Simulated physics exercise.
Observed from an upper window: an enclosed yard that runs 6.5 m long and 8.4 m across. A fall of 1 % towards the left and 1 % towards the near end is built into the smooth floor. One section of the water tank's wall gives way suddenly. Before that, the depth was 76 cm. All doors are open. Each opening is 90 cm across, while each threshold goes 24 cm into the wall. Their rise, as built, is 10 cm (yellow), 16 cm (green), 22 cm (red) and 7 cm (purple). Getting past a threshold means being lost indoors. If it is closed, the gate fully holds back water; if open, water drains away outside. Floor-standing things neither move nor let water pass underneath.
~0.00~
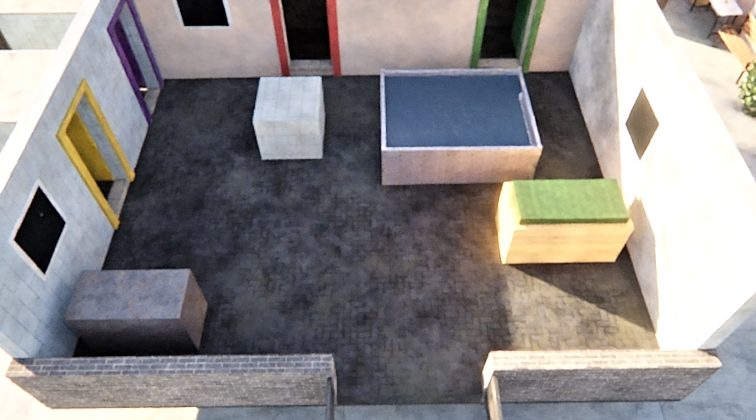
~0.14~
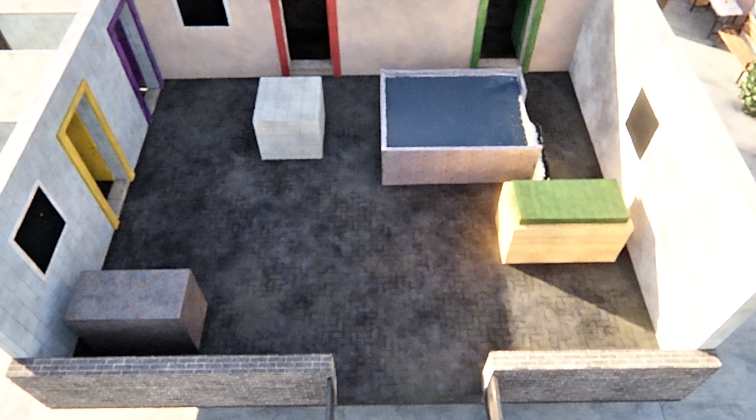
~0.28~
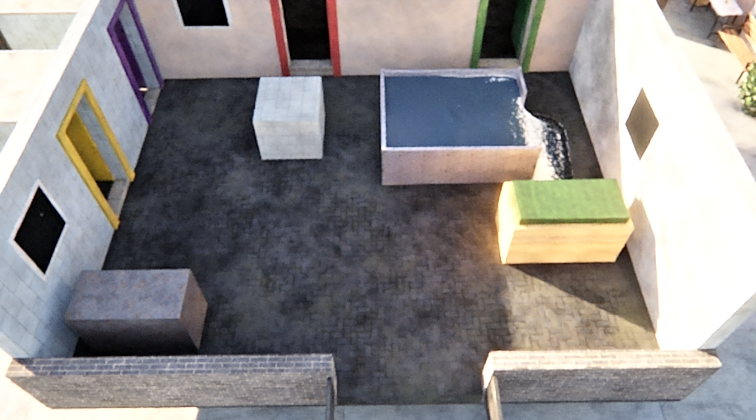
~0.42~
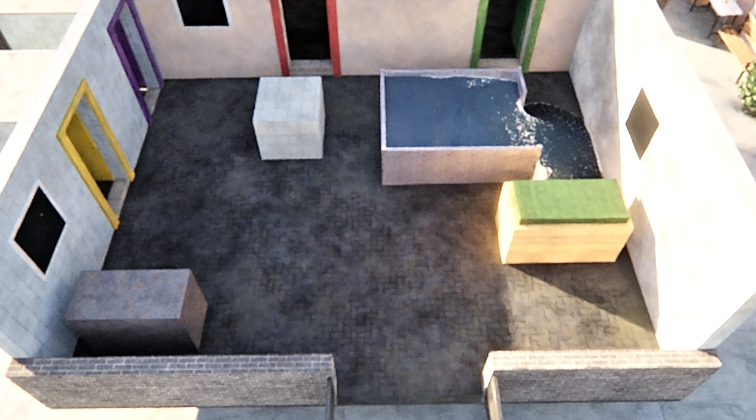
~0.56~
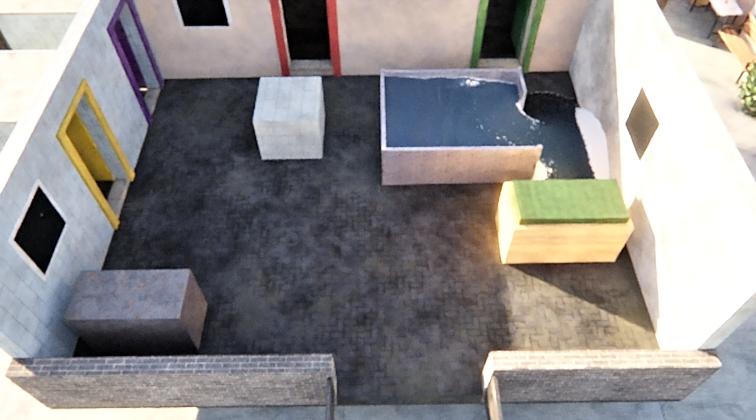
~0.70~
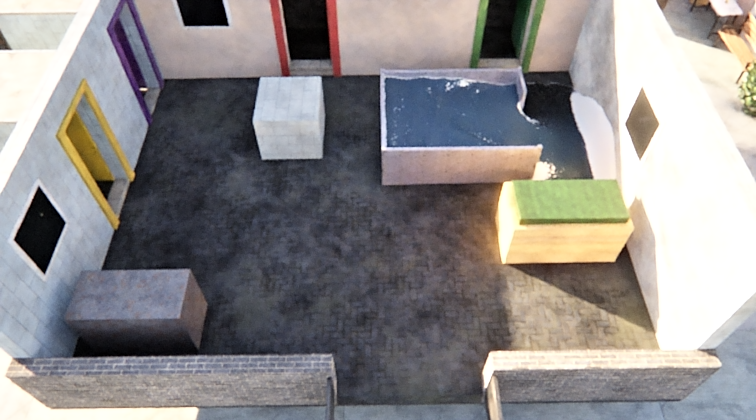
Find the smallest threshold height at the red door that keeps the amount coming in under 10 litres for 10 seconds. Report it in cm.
The smallest height is roughly 6 cm.
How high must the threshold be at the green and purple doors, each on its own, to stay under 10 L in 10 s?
About 17 cm at green and about 20 cm at purple.
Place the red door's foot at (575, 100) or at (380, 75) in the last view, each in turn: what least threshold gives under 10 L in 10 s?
You'd want about 23 cm there first, then about 7.0 cm.
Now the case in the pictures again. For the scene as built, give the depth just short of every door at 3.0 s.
In cm - yellow: 0, green: 19, red: 1, purple: 0.
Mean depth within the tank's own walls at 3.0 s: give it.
Close to 31 cm deep on average.
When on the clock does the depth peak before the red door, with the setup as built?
I'd say near 4.5 seconds.
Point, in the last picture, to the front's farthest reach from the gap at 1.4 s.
At about (646, 326).
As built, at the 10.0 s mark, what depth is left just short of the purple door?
About 14.0 centimetres deep.
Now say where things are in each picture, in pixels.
In the first frame, the water tank at (456, 110) is whole and still, 76 cm deep; the red door at (307, 35) is dry.
In the second frame, the front is at a hidden place, 0.3 m from the gap at (524, 140); 0.4 m2 of floor is wet, 76 cm left at the back.
In the third frame, the gap is at (524, 142), the front 0.8 m out at (563, 140); the back of the water tank holds 76 cm.
In the fourth frame, the gap is at (523, 143), the front 1.3 m out at a hidden place; the back of the water tank holds 76 cm.
In the fifth frame, the gap is at (523, 143), the front 1.4 m out at (577, 102); the back of the water tank holds 76 cm.
In the sixth frame, water pours out at (523, 143) and has run 1.6 m, to a hidden place; about 10 cm deep outside, 74 cm at the back; the red door at (307, 35), 4.6 m from the gap, is still 4.2 m from the nearest water.
After 1.4 s water covers 10 % of the floor, deepest (56 cm) near (598, 209); it has not reached the red door.
After 3.0 s water covers 35 % of the floor, deepest (40 cm) near (587, 209); it has not reached the red door.
After 10.0 s water covers 95 % of the floor, deepest (16 cm) near (65, 384); 5 cm at the red door, 0 litres in over its 22 cm threshold.
At the red door as built, the water arrived by 3.1 s and peaked near 11 cm at 4.4 s.
Run again over the same 10 s with other heights there, 19 litres in over 5 cm, 6 litres over 7 cm. The limit of 10 litres is kept from about 6 cm up.
